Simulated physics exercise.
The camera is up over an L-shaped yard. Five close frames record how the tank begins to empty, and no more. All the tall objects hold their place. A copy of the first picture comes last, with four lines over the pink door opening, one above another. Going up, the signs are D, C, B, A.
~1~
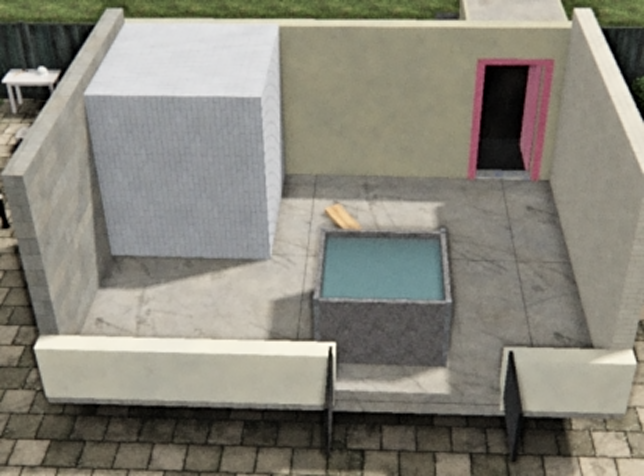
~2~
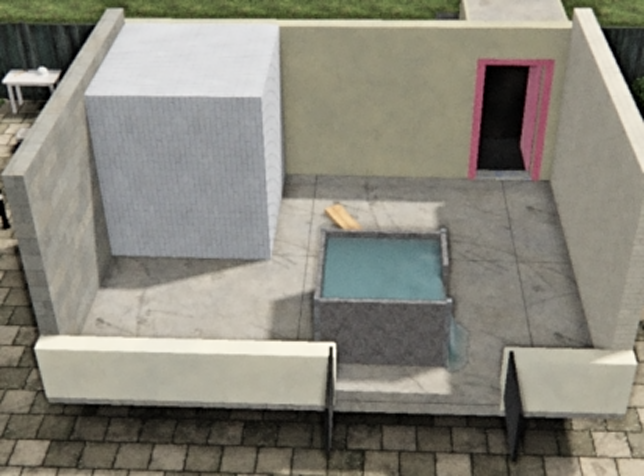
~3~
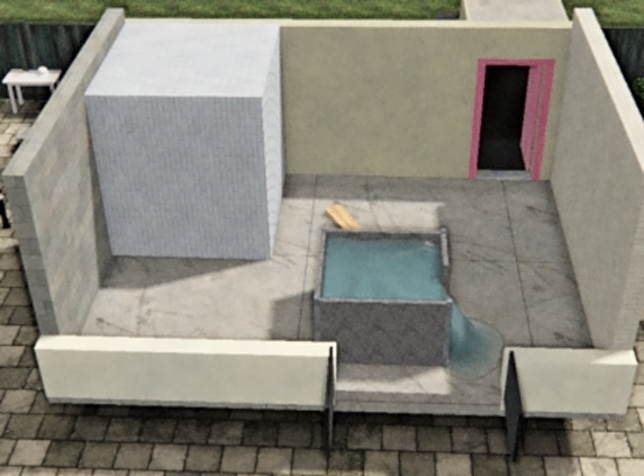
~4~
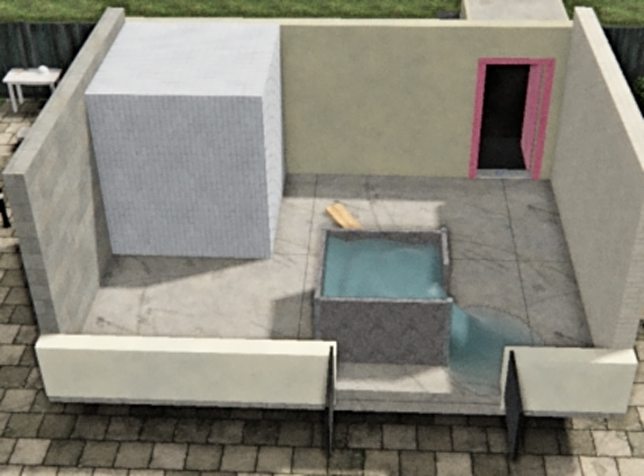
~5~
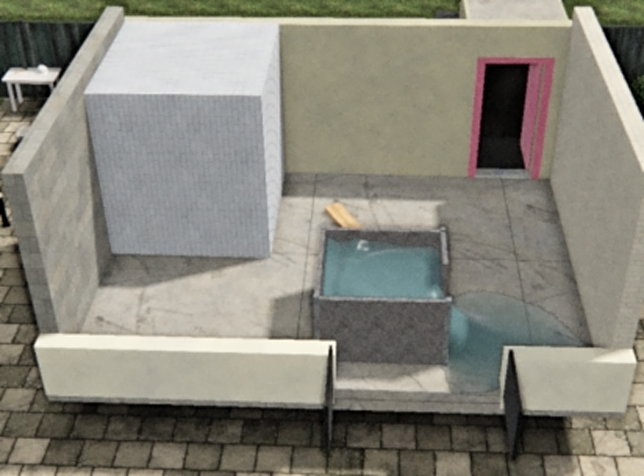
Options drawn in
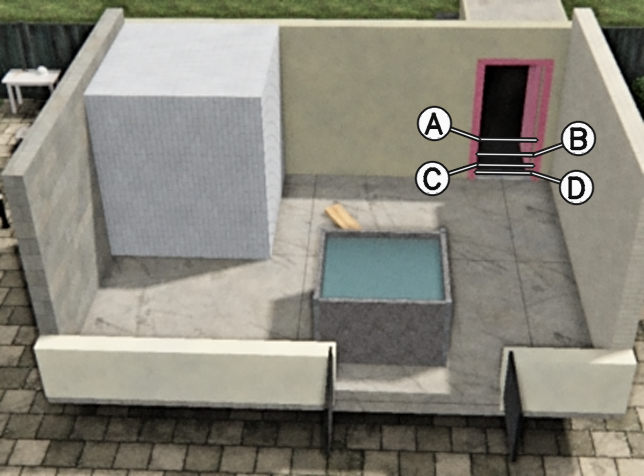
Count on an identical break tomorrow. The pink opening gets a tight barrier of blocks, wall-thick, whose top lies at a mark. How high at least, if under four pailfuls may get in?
Use mark C.
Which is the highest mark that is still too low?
D it is.
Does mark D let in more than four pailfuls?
Yes, that goes wrong.
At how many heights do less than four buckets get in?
Three of the four.
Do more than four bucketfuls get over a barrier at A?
No, not at all.
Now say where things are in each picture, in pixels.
In the first picture, water in the tank at rest, its middle at (382, 269); foot of the pink doorway at (503, 179); open gate at (419, 342).
In the second picture, water covers 1 % of the ground, its front hidden from here.
In the third picture, front seen at (495, 335), 3 % of the ground wet.
In the fourth picture, front seen at (527, 332), 6 % of the ground wet.
In the fifth picture, front seen at (543, 319), 11 % of the ground wet.
On the marked copy, A at (507, 139); B at (505, 154); C at (504, 165); D at (504, 172); from the bottom up D, C, B, A.
If A is chosen, nothing gets over.
If B is chosen, nothing gets over.
If C is chosen, a splash gets over, under a bucket.
If D is chosen, some 15 bucketfuls get in.
